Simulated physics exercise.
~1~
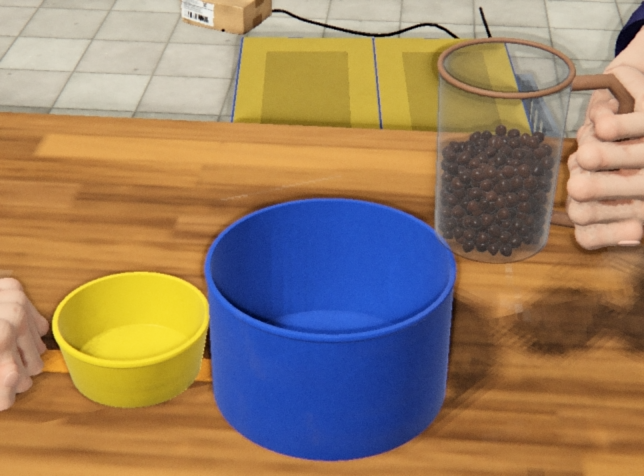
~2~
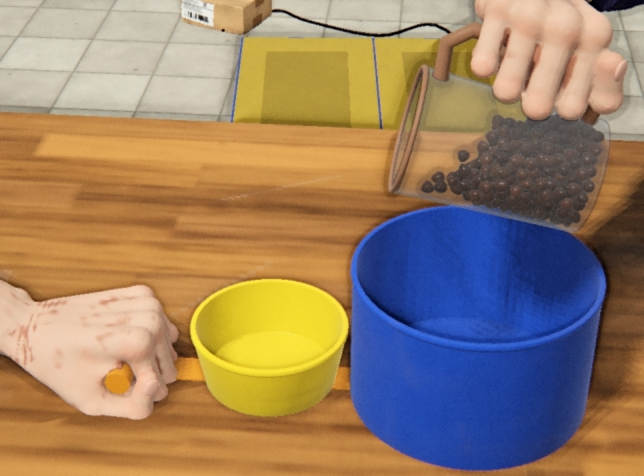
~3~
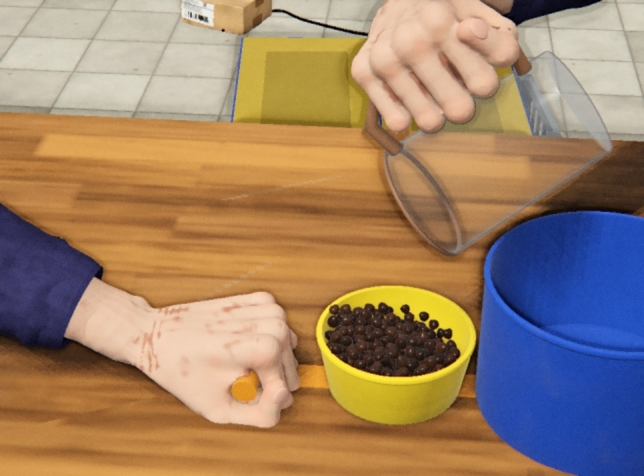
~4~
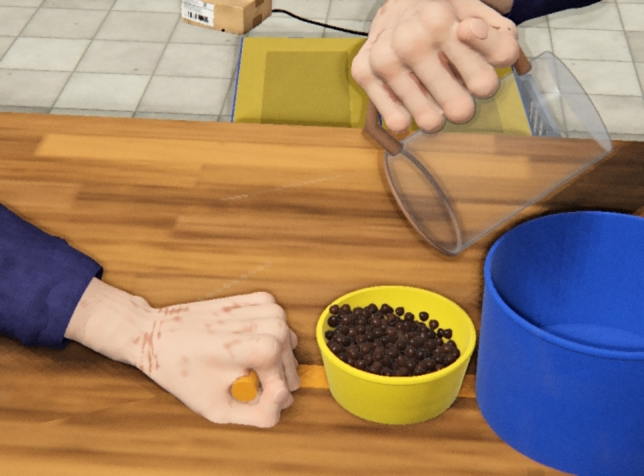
Dark beans pouring from a clear cup into a small yellow dish as joined dishes slide right, leaving the blue pot empty.
